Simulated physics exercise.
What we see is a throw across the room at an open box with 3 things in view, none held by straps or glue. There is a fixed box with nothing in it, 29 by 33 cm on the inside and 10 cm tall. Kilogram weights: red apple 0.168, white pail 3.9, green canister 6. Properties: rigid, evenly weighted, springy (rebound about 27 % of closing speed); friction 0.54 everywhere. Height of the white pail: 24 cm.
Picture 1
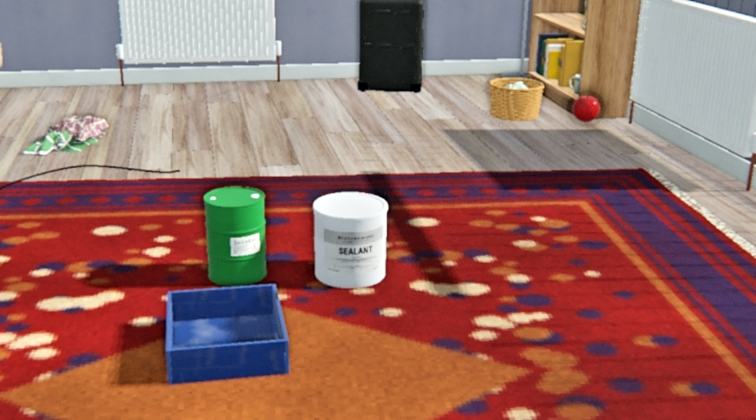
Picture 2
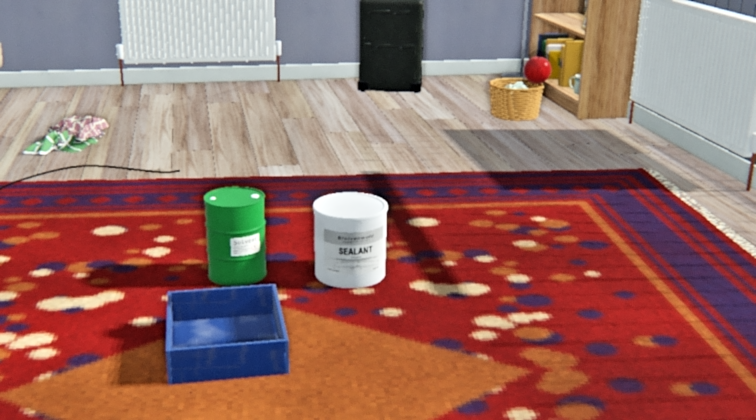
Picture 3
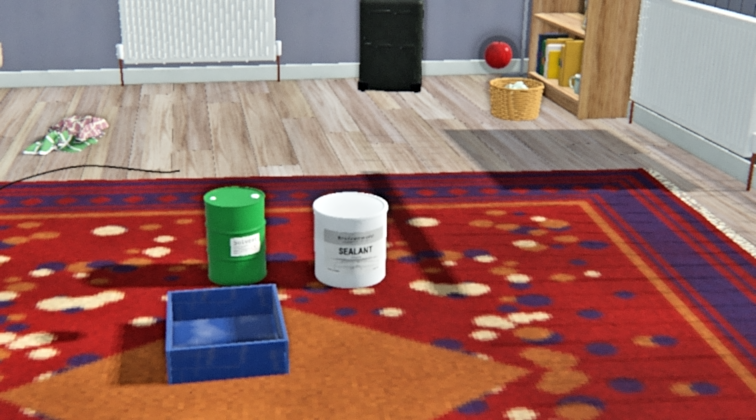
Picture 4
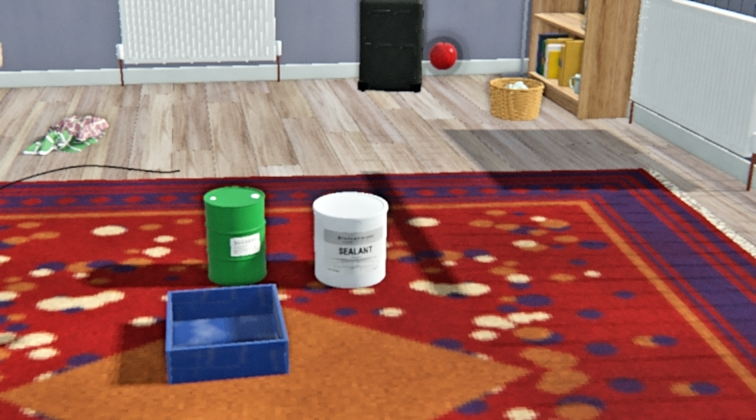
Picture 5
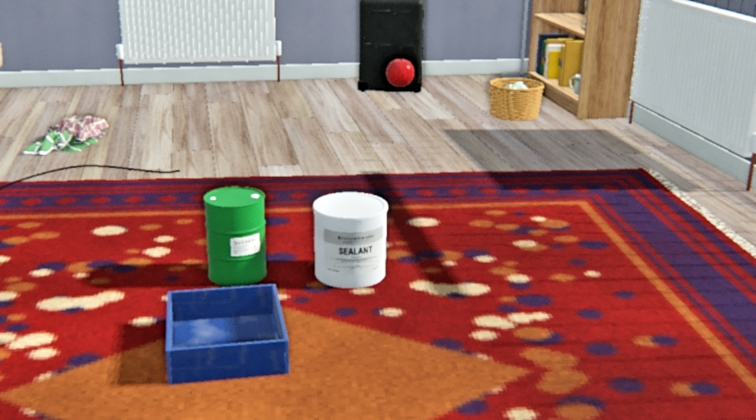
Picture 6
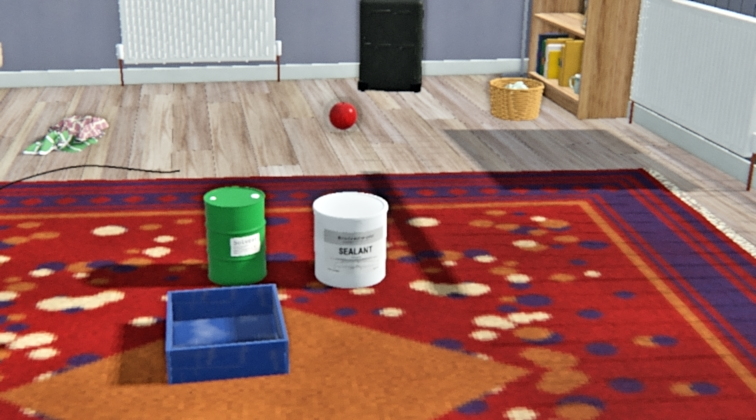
A red apple moves through the air across a room seen from slightly above, with a patterned red rug in front and wooden floorboards behind. A green canister and a white pail stand side by side on the rug behind an open blue box, near a still camera. Starting by the bookshelf at right, the apple rises leftward over a basket, then descends past a black case.
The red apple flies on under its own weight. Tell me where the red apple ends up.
Its final place is within the box.
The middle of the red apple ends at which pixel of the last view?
About (238, 331).
Then, 0.20 s after the last picture, apple inside the box; red apple near (207, 316).
Then, 0.40 s after the last picture, 6 cm to go; red apple near (202, 314).
At rest, apple inside the box; the bystanders in place, give or take 10 cm. Seen from the same camera at the end, red apple near (238, 331).
